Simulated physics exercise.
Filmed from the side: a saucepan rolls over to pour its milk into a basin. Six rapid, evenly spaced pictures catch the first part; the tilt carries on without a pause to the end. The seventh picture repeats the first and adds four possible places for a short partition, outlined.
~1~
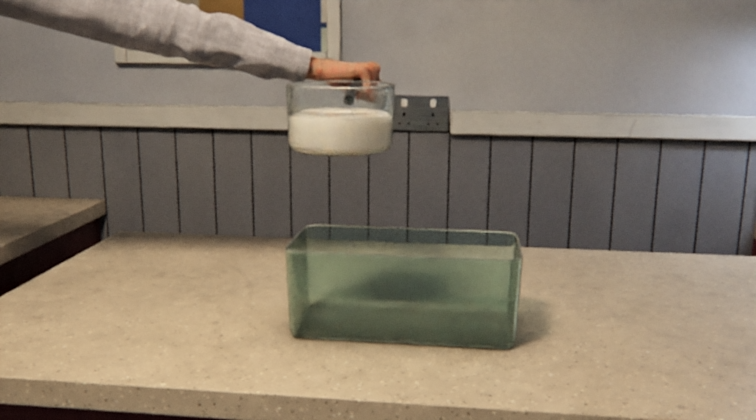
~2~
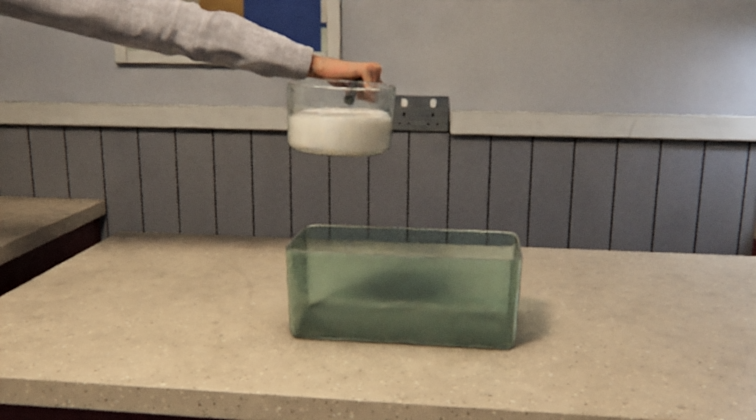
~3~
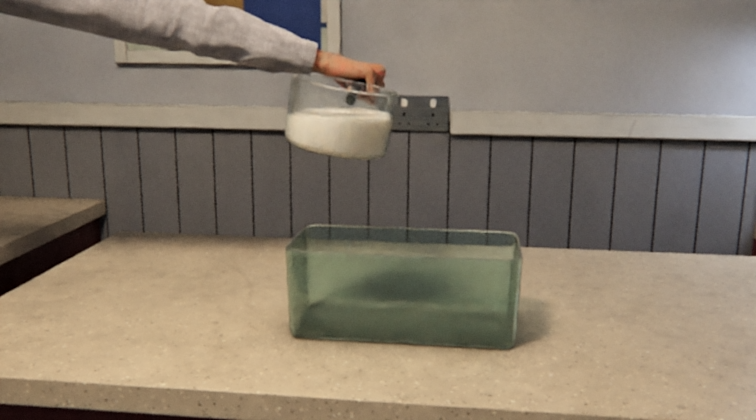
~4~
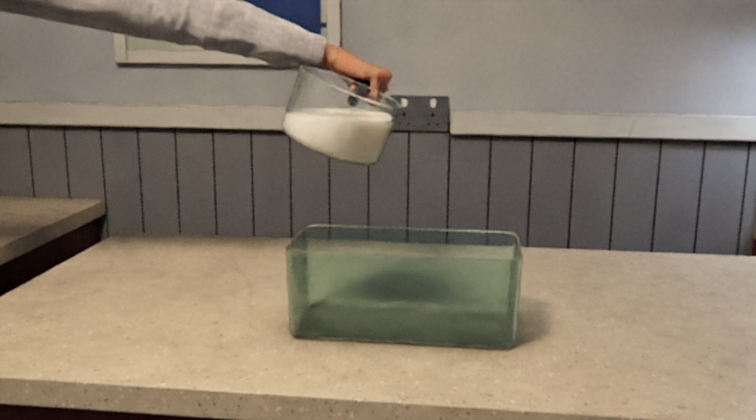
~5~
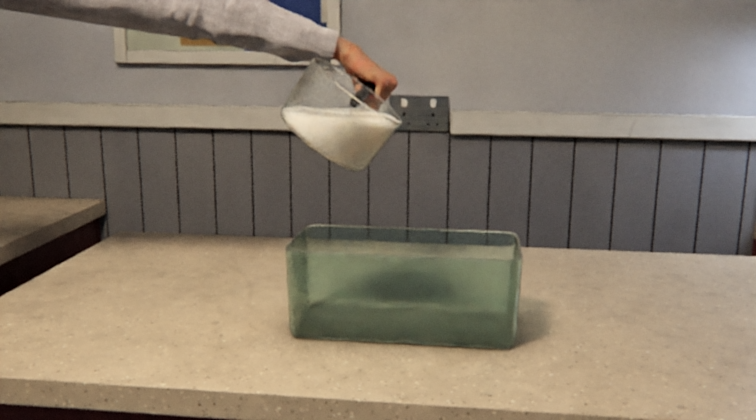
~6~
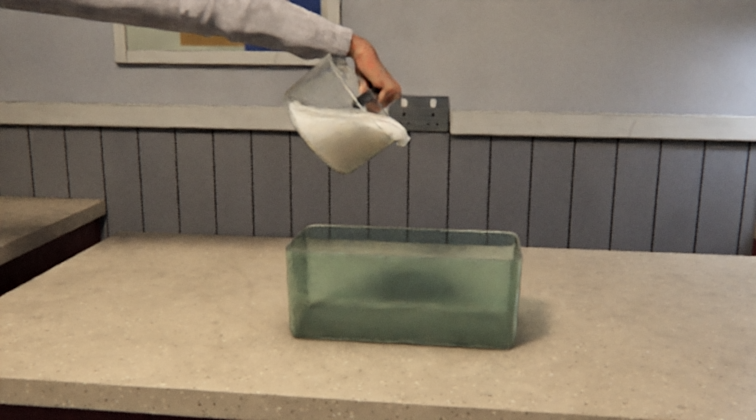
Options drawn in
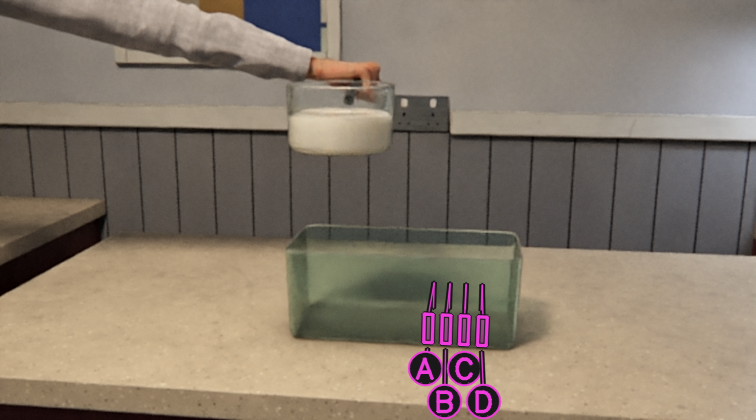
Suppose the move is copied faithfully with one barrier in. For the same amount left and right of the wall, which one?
It is A.
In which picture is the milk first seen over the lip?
Picture 6.
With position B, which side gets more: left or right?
The left one.
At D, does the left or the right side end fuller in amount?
More ends on the left.
On the marked copy, A at (427, 348); B at (445, 349); C at (463, 350); D at (481, 351).
With A, about 50 % ends left of the wall and 49 % right of it.
With B, about 81 % ends left of the wall and 17 % right of it.
With C, about 93 % ends left of the wall and 5 % right of it.
With D, about 87 % ends left of the wall and 11 % right of it.
